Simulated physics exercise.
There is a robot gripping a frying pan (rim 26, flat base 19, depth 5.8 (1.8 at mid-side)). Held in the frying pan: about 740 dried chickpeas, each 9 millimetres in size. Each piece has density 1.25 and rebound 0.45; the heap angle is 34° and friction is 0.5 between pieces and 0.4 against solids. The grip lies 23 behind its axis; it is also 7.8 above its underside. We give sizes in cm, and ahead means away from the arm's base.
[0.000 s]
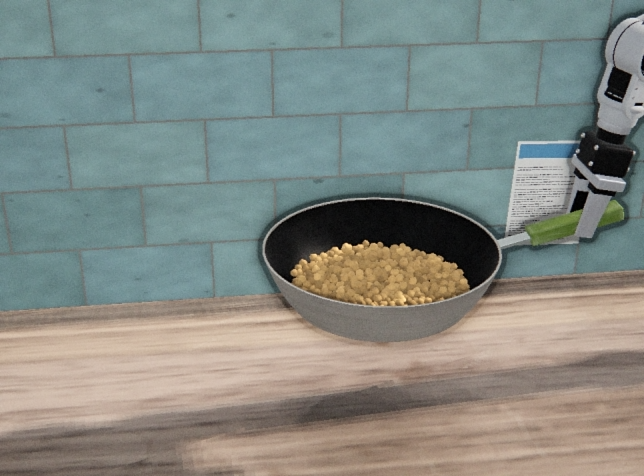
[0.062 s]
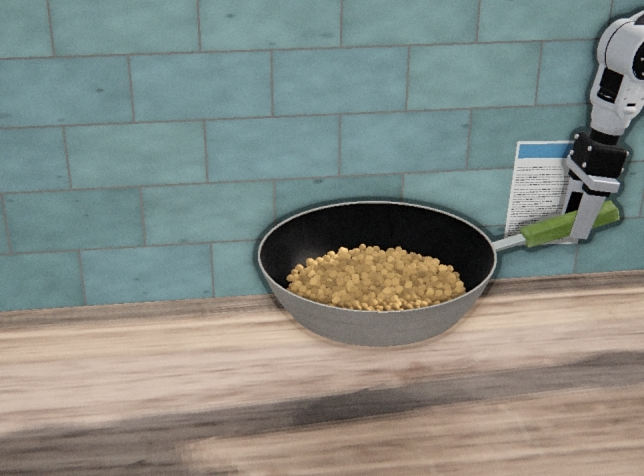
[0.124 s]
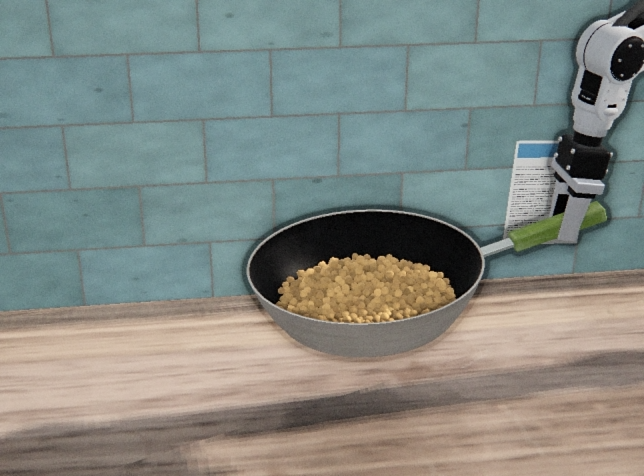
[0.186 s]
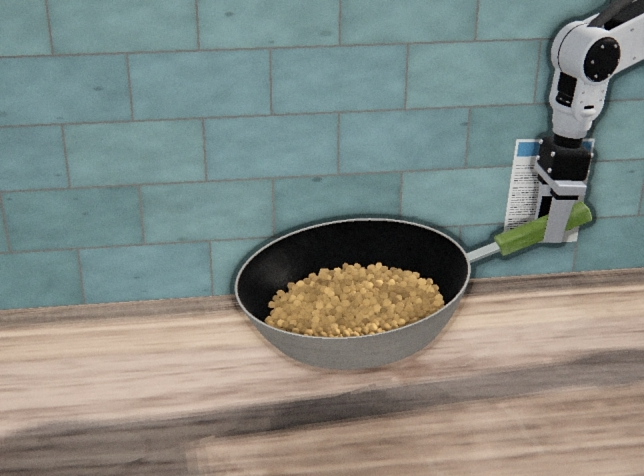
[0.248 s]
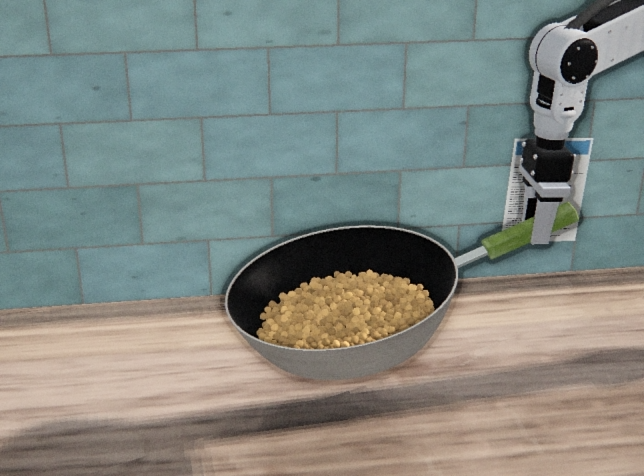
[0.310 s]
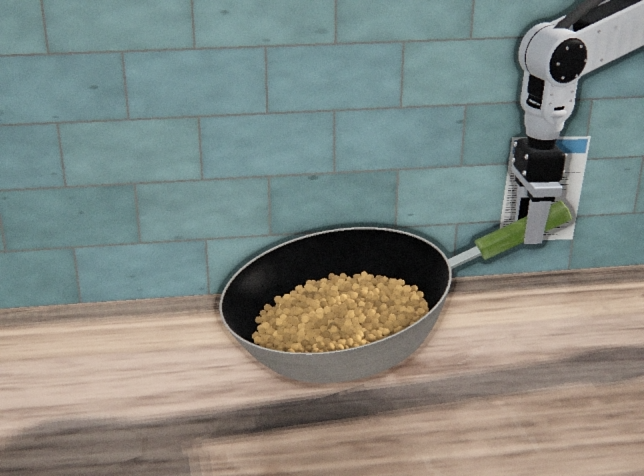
The clip opens on a robot arm gripping the green handle of a dark frying pan filled with dried chickpeas, held level against a teal tiled wall. The arm moves the pan a short way left and slightly down, then gradually tilts it, the handle side rising as the chickpeas stay heaped inside.
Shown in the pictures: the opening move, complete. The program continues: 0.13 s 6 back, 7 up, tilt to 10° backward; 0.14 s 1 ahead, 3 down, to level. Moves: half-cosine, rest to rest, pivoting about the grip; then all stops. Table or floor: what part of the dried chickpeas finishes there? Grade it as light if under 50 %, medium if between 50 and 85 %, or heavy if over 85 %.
Grade: Medium, between 50 and 85 %.
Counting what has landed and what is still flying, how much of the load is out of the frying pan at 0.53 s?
100 per cent, more or less, by then.
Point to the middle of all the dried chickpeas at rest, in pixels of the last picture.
Near pixel (532, 425).
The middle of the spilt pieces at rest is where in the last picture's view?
(562, 421).
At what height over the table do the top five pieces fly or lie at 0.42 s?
Height: Approx. 35 cm.
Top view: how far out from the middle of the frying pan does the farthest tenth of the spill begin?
I'd put it at about 50 centimetres.
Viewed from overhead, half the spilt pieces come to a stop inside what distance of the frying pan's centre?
That distance comes to about 28 cm.
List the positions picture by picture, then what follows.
In the first frame, frying pan middle at (380, 271), level; upper third of the load around (382, 280), from x 290 to 470, top at y 245; 741 in the frying pan.
In the second frame, frying pan middle at (376, 275), level; upper third of the load around (387, 282), from x 290 to 465, top at y 250.
In the third frame, frying pan middle at (366, 285), tilted 3° forward; upper third of the load around (387, 293), from x 280 to 455, top at y 255.
In the fourth frame, frying pan middle at (354, 296), tilted 7° forward; upper third of the load around (389, 301), from x 270 to 445, top at y 265.
In the fifth frame, frying pan middle at (344, 305), tilted 9° forward; upper third of the load around (386, 308), from x 260 to 435, top at y 275.
In the sixth frame, frying pan middle at (339, 308), tilted 10° forward; upper third of the load around (383, 310), from x 255 to 425, top at y 275; 741 in the frying pan.
By 0.42 s, tilted 9° backward, highest piece 35 above the table; 741 in the frying pan.
By 0.53 s, tilted 3° backward, highest piece 49 above the table; 9 in the frying pan, 732 in flight or on a rim.
By 0.78 s, level, highest piece 38 above the table; 218 in the frying pan, 523 in flight or on a rim.
By 1.83 s, level, highest piece 27 above the table; 519 on the table or floor, 222 in the frying pan.
Final count, 519 on the table or floor, 222 in the frying pan. That is 70 % on the table or floor.
